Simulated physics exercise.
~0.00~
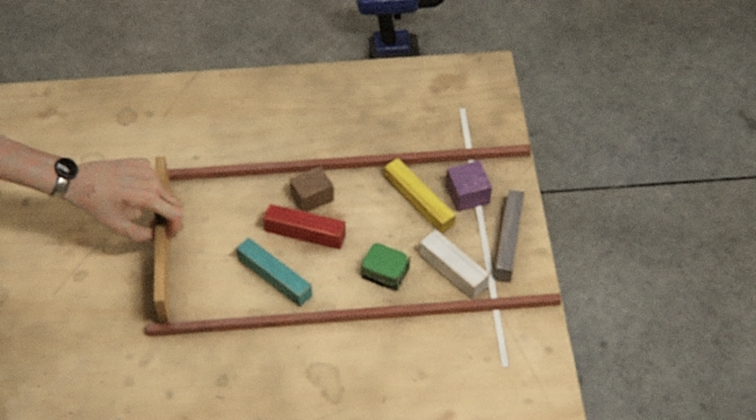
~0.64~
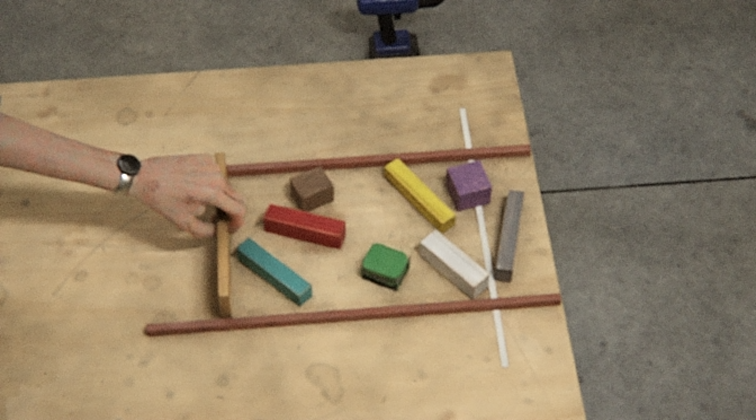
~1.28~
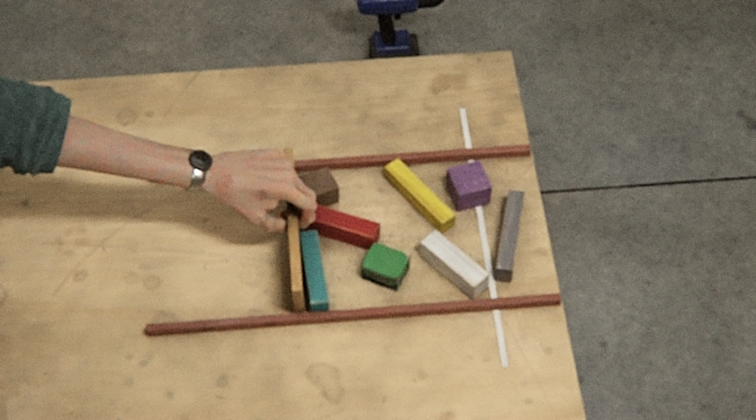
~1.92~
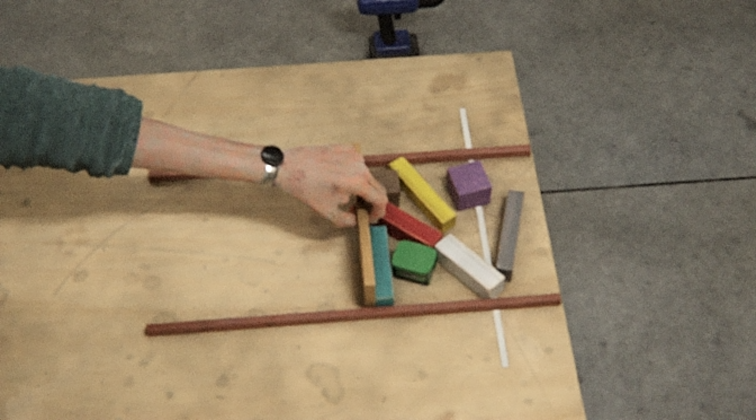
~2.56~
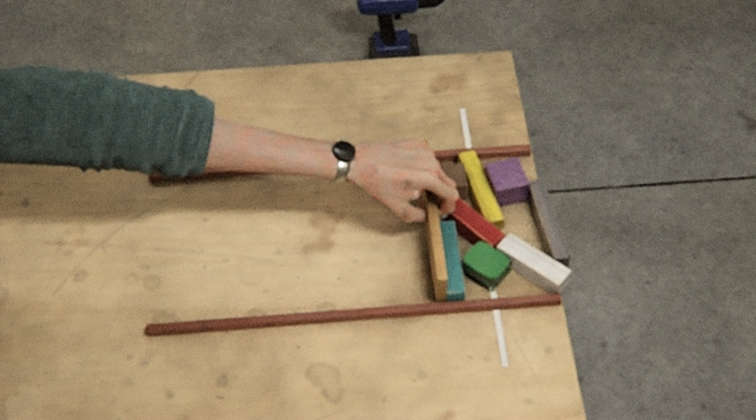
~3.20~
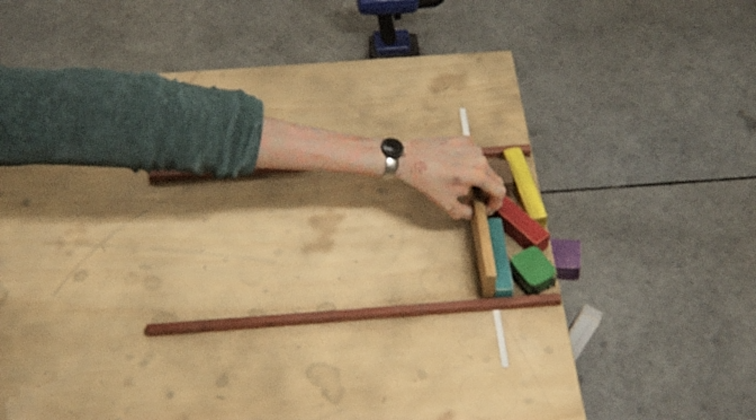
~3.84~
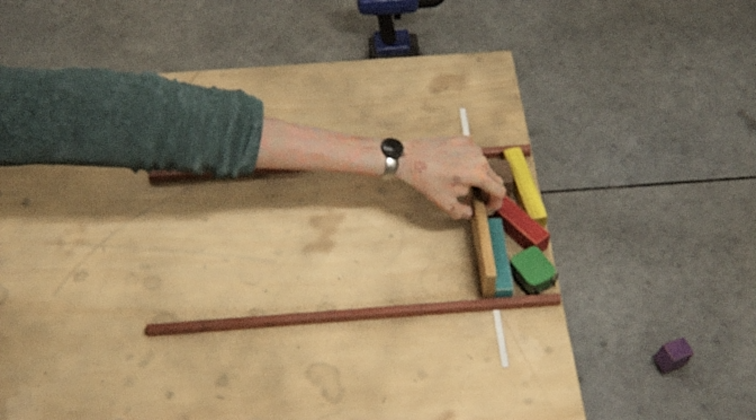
On a wooden tabletop between two rails, a hand pushed a board rightward, gathering colored sticks and blocks until the grey, white and purple pieces went over the edge, and it stopped with the yellow, red, turquoise and green ones still on the table.
